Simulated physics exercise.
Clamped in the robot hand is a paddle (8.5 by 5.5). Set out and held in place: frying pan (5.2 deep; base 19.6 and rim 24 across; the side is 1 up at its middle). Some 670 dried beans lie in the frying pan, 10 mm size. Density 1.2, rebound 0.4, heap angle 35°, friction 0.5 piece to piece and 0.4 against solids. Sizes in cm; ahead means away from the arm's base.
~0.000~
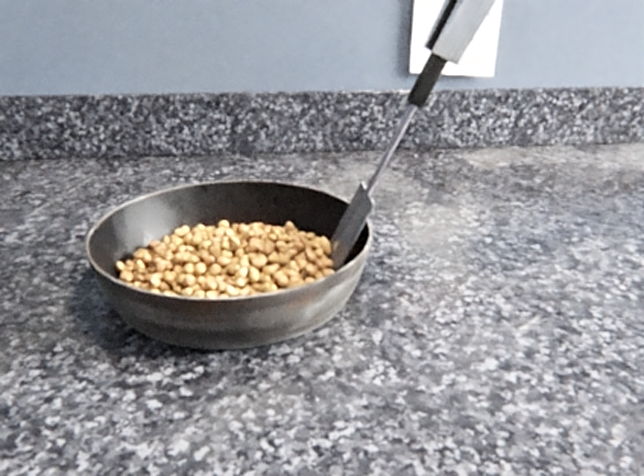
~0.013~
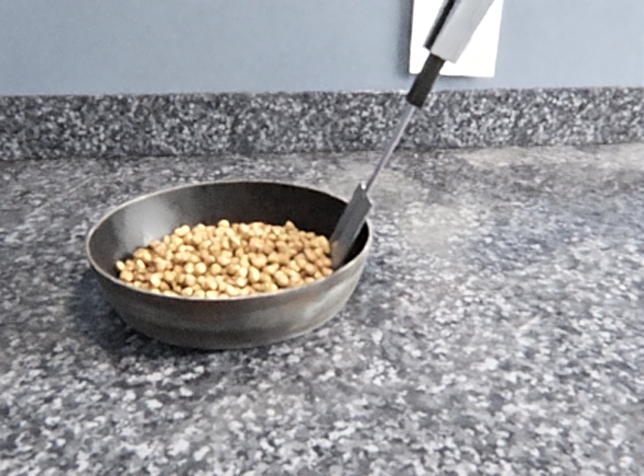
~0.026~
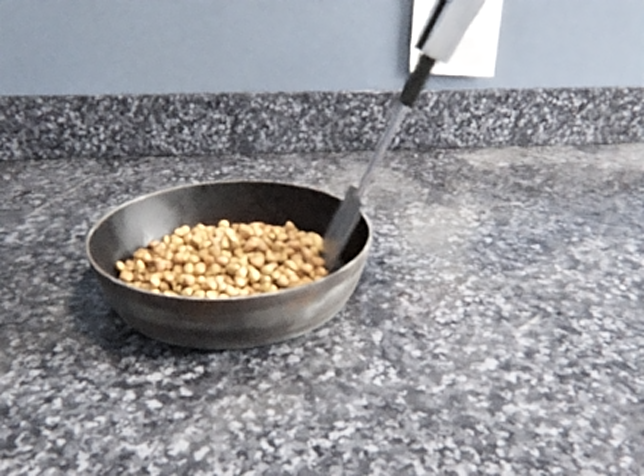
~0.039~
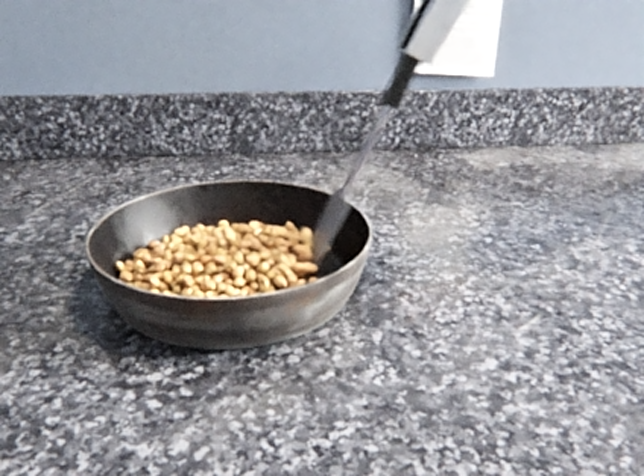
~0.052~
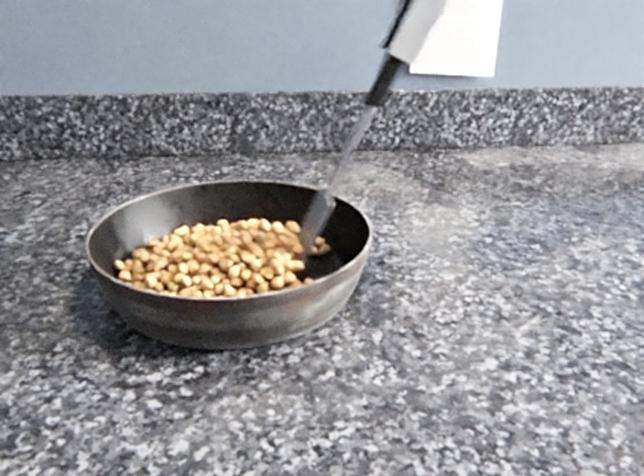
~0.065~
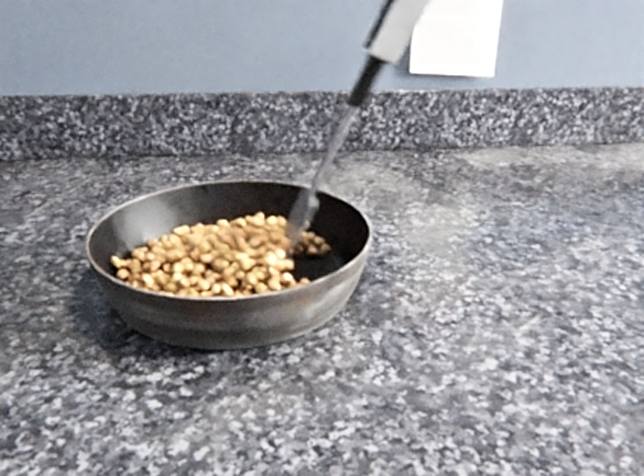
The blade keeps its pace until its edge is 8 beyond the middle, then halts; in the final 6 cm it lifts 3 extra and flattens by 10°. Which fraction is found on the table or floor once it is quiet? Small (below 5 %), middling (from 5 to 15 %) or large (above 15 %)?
A middling share, from 5 to 15 %, ends on the table or floor.
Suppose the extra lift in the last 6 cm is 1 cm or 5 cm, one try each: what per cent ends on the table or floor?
Some 5 and 10 per cent.
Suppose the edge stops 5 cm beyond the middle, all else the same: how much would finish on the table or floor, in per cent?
In that case some 5 per cent.
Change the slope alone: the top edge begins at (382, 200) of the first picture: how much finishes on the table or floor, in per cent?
About 10 per cent.
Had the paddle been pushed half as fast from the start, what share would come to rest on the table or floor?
It would be near 0 per cent.
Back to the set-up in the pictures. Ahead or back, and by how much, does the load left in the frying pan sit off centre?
Some 3.0 cm ahead.
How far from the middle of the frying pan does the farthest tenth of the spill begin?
Roughly 40 cm.
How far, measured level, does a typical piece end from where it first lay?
Some 2 cm.
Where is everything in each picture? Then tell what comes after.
Paddle top edge at (368, 192), sloping 65°; upper third of the load around (241, 261), from x 120 to 340, top at y 225; 670 in the frying pan, in the first picture.
Paddle top edge at (367, 192), sloping 65°; upper third of the load around (241, 261), from x 120 to 340, top at y 225, in the second picture.
Paddle top edge at (359, 193), sloping 65°; upper third of the load around (242, 260), from x 120 to 340, top at y 225, in the third picture.
Paddle top edge at (344, 193), sloping 65°; upper third of the load around (244, 259), from x 120 to 340, top at y 225, in the fourth picture.
Paddle top edge at (328, 194), sloping 65°; upper third of the load around (239, 258), from x 120 to 340, top at y 225, in the fifth picture.
Paddle top edge at (311, 194), sloping 65°; upper third of the load around (236, 255), from x 115 to 340, top at y 220; 670 in the frying pan, in the sixth picture.
By 0.10 s, sloping 65°, highest piece 6 above the table; 670 in the frying pan.
By 0.13 s, sloping 62°, highest piece 7 above the table; 670 in the frying pan.
By 0.35 s, sloping 55°, highest piece 5 above the table; 612 in the frying pan, 56 on the table or floor, 2 on the blade or in flight.
By 1.40 s, sloping 55°, highest piece 5 above the table; 612 in the frying pan, 58 on the table or floor.
Final count, 612 in the frying pan, 58 on the table or floor. That is 9 % on the table or floor.
